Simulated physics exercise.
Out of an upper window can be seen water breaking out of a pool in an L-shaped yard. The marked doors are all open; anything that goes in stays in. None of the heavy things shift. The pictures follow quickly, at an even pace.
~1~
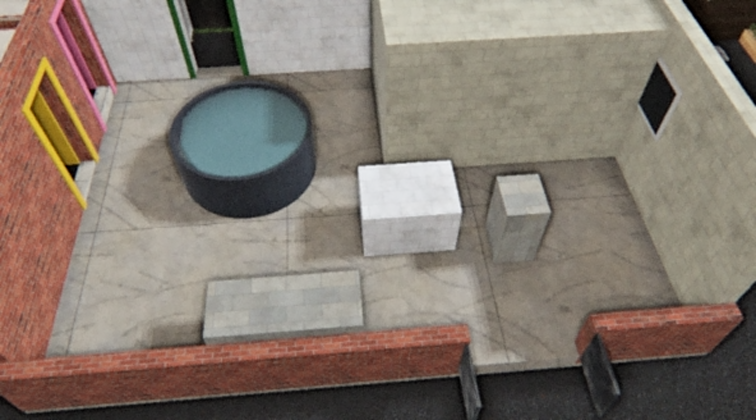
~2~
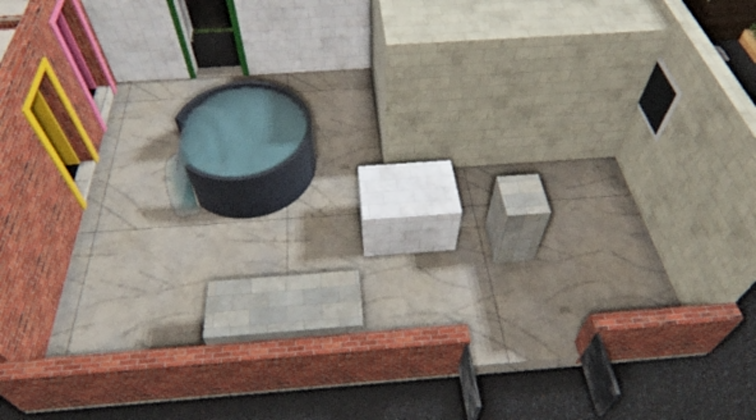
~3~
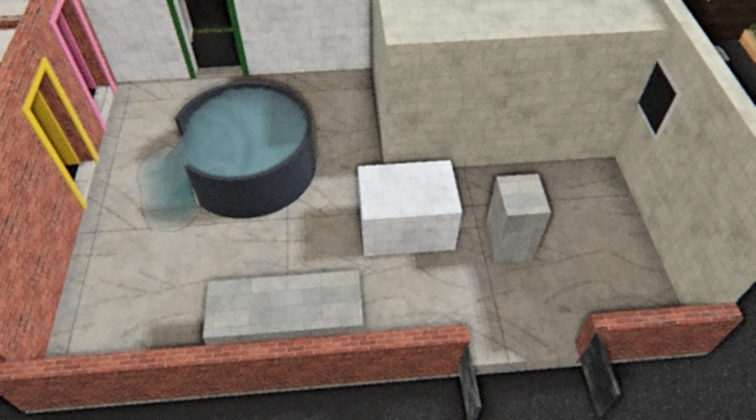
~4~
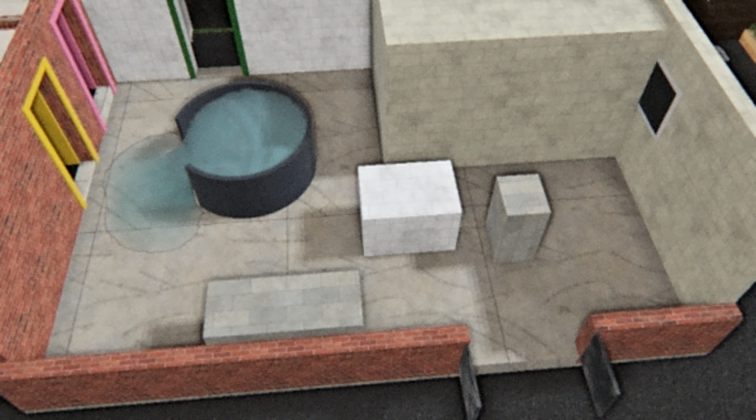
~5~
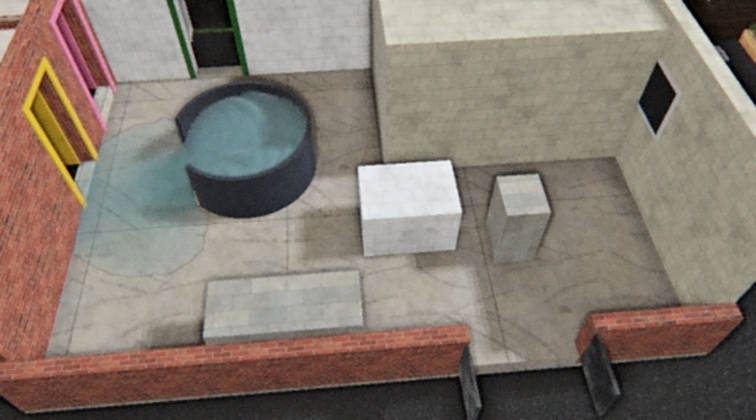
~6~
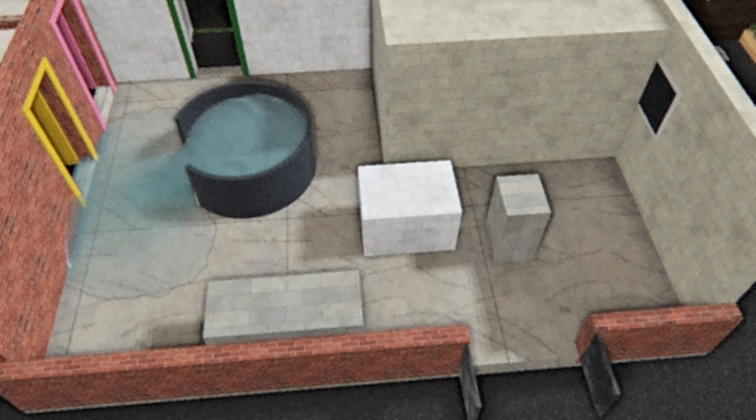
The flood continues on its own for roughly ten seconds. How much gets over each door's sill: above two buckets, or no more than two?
The pink door never exceeds two buckets. The yellow door exceeds two buckets. The green door never exceeds two buckets.
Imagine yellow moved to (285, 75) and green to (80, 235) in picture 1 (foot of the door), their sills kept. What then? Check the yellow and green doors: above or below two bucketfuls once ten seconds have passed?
Result - the yellow one stays within limits while the green one exceeds the limit.
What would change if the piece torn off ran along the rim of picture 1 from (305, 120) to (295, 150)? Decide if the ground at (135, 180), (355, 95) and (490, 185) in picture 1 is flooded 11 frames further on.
Respectively: Parched, drenched and drenched.
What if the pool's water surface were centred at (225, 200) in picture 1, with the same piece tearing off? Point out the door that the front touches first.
Door: The one in yellow.
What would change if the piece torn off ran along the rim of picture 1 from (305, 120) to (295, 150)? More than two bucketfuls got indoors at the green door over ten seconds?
I reckon green sits short of it.
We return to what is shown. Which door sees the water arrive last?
Observed: The one in green.
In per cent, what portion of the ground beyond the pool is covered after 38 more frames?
Roughly 65 percent, I reckon.
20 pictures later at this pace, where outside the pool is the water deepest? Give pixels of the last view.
About at (205, 371).
A moment on, water covers 20 % of the floor; the pink door wet at the sill, nothing in, the yellow door far over two buckets in, the green door not reached.
Next, water covers 25 % of the floor; the pink door wet at the sill, nothing in, the yellow door far over two buckets in, the green door not reached.
Then, water covers 45 % of the floor; the pink door wet at the sill, nothing in, the yellow door far over two buckets in, the green door wet at the sill, nothing in.
Later, water covers 65 % of the floor; the pink door wet at the sill, nothing in, the yellow door far over two buckets in, the green door wet at the sill, nothing in.
In the end, water covers 80 % of the floor; the pink door wet at the sill, nothing in, the yellow door far over two buckets in, the green door under two buckets in.
